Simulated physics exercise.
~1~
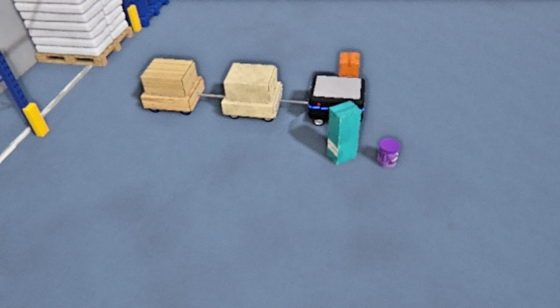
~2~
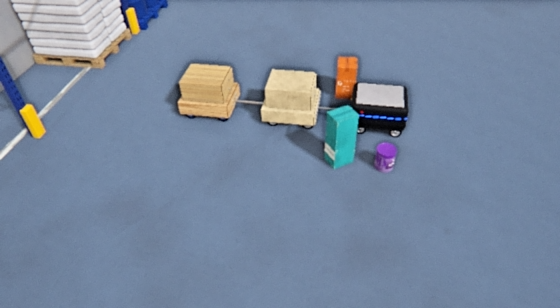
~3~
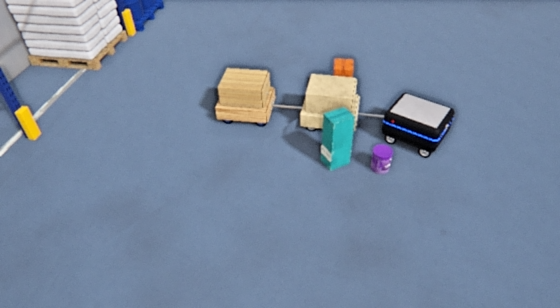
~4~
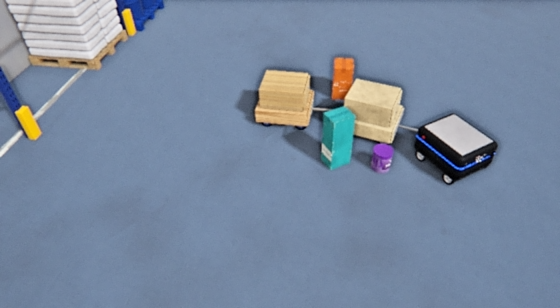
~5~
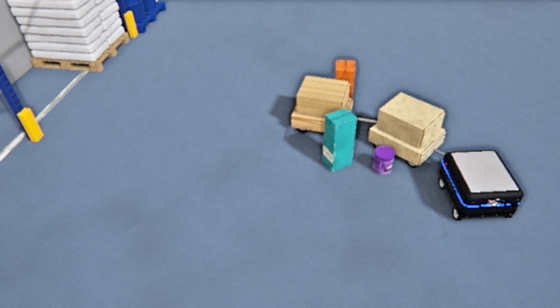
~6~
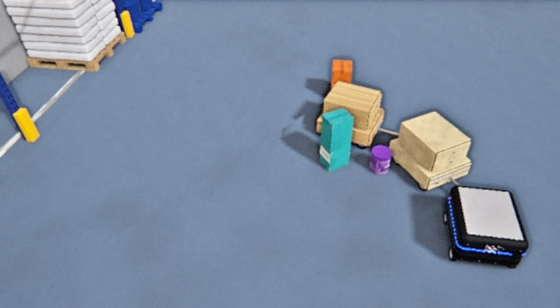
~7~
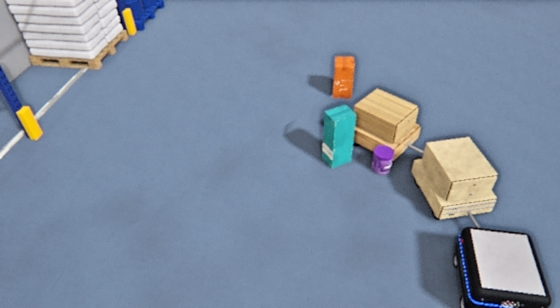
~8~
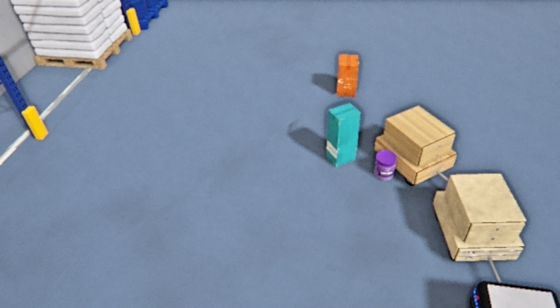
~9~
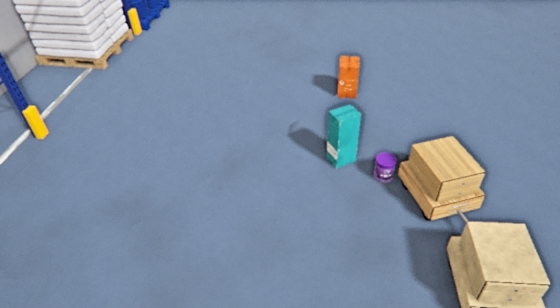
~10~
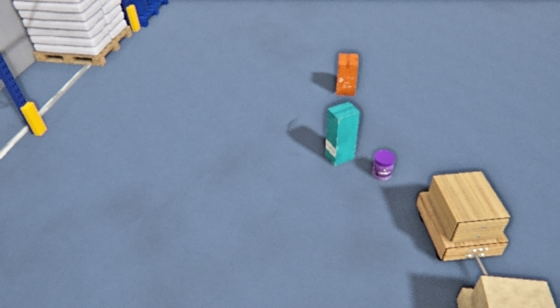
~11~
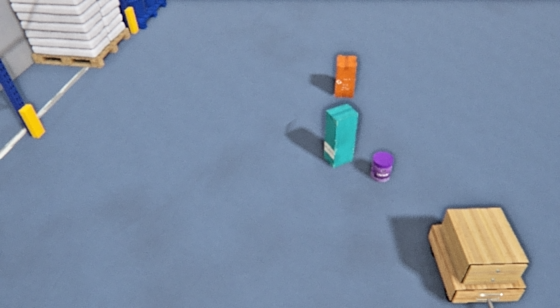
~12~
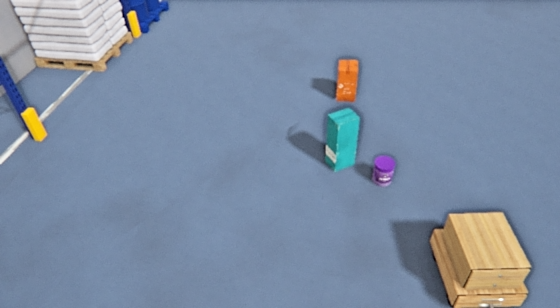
The clip shows a small tug pulling two box-laden carts rightward between an orange box and a turquoise box, then curving down past a purple pail. The tug and lead cart leave view, the last cart stops at lower right, and the pail stays upright, slightly shifted, with both boxes standing.
